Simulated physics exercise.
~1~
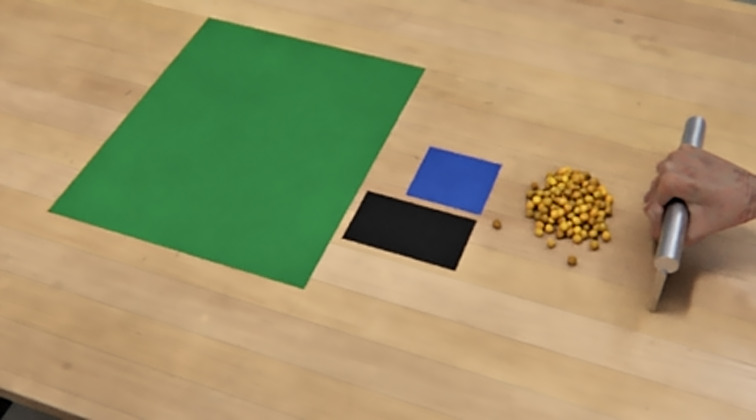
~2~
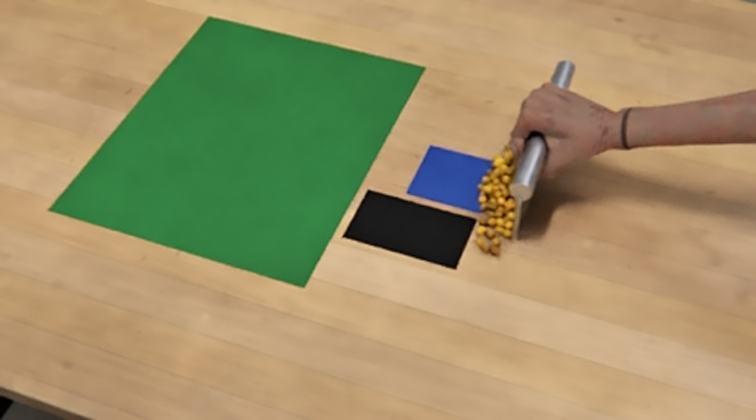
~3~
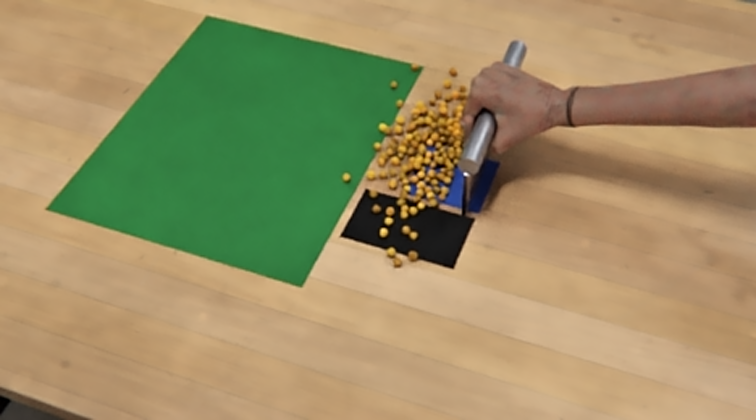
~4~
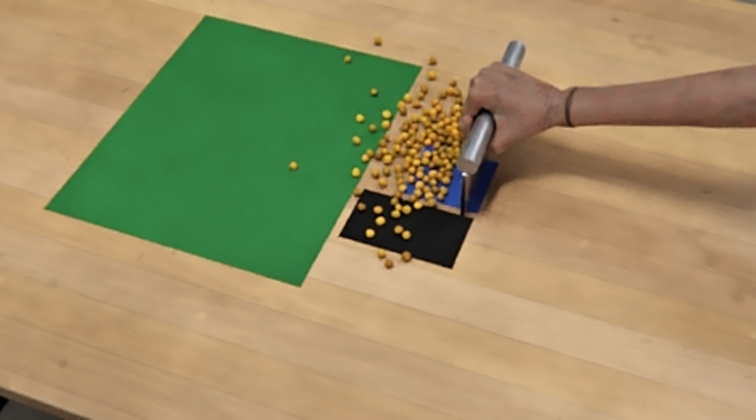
A hand sweeps a scraper left into yellow kernels, scattering them across the coloured mats.
